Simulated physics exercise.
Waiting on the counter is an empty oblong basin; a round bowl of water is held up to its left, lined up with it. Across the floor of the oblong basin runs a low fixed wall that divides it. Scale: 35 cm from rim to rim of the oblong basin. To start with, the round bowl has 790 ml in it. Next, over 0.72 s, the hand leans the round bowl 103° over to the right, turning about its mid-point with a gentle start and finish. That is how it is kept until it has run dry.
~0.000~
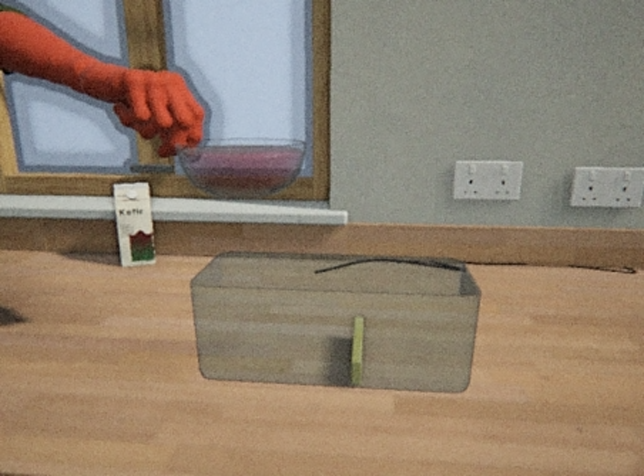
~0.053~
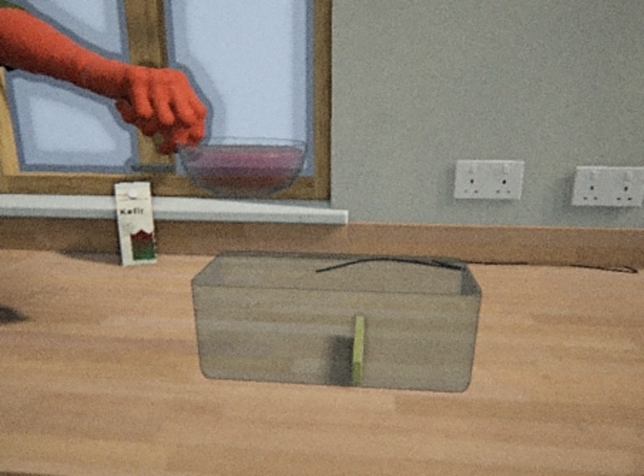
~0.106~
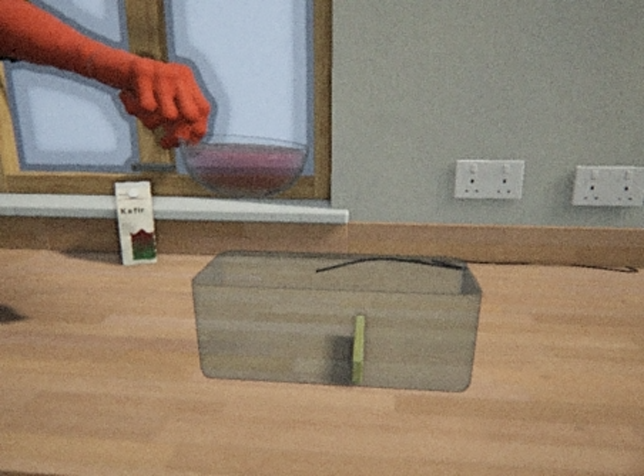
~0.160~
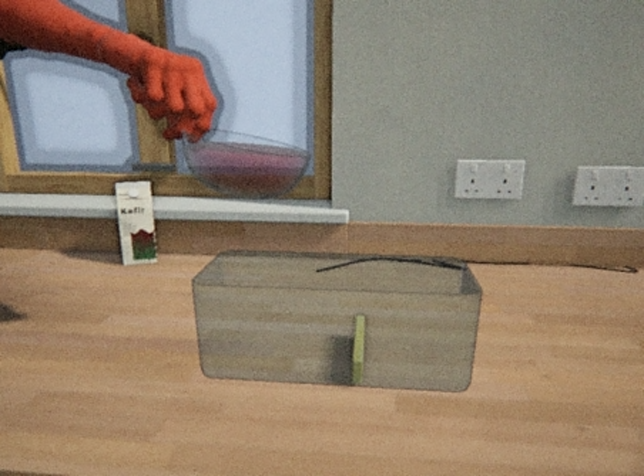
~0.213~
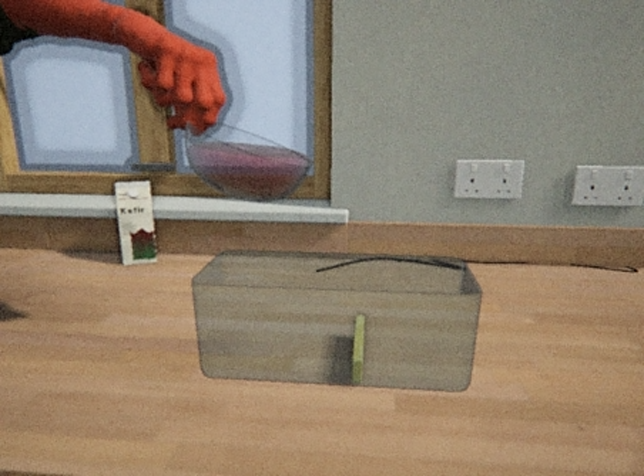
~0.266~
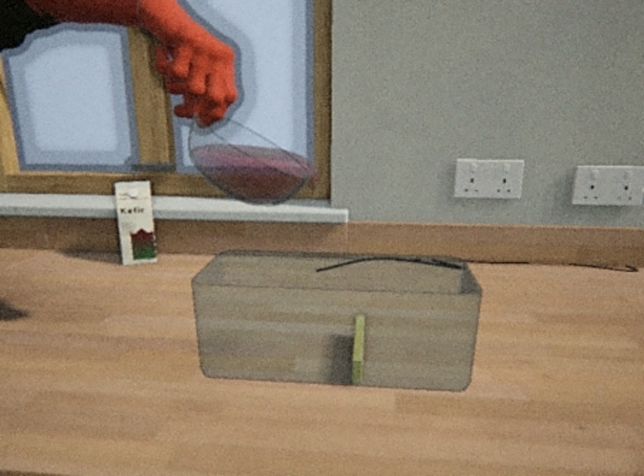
A red hand tilts a clear round bowl of pinkish liquid rightward above an empty basin.
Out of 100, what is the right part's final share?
About 36 out of 100.
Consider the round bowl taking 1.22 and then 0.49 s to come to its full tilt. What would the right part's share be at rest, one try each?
Result: 50 per cent, then 35 per cent.
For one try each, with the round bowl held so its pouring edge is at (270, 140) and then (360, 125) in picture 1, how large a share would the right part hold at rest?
Around 20 per cent first, around 60 per cent next.
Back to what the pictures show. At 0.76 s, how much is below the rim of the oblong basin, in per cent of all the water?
94 %, more or less.
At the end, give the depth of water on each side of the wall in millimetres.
The left side settles near 18 mm and the right side near 16 mm.
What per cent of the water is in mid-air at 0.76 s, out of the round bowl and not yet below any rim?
Near 6 per cent, I'd say.
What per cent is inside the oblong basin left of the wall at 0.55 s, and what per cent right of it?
Left roughly 24 per cent, right roughly 28.
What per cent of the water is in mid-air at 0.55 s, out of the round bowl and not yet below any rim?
Close to 36 per cent, I'd say.
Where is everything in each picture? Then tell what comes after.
In the first frame, tilt 0°; pouring edge (305, 145); surface from (186, 149) to (303, 150); the oblong basin's rim runs from (206, 268) to (471, 277); the wall's top is at (358, 338).
In the second frame, tilt 1°; pouring edge (306, 145); surface from (188, 148) to (305, 151).
In the third frame, tilt 5°; pouring edge (308, 150); surface from (189, 146) to (306, 153).
In the fourth frame, tilt 12°; pouring edge (309, 157); surface from (191, 145) to (308, 155).
In the fifth frame, tilt 21°; pouring edge (310, 167); surface from (194, 145) to (308, 162); 3 per cent is over the edge.
In the sixth frame, tilt 31°; pouring edge (308, 179); surface from (197, 147) to (296, 164); 10 per cent is over the edge.
Then, 0.55 s in, the tilt is 90° and 11 per cent is still to pour, 24 is left of the wall and 29 right of it.
Then, 0.76 s in, the tilt is 103° and 0 per cent is still to pour, 55 is left of the wall and 38 right of it.
Then, 0.98 s in, the tilt is 103° and 0 per cent is still to pour, 61 is left of the wall and 37 right of it.
Then, 1.22 s in, the tilt is 103° and 0 per cent is still to pour, 62 is left of the wall and 36 right of it.
Finally, 62 per cent lies left of the wall, 36 right of it and 2 outside.
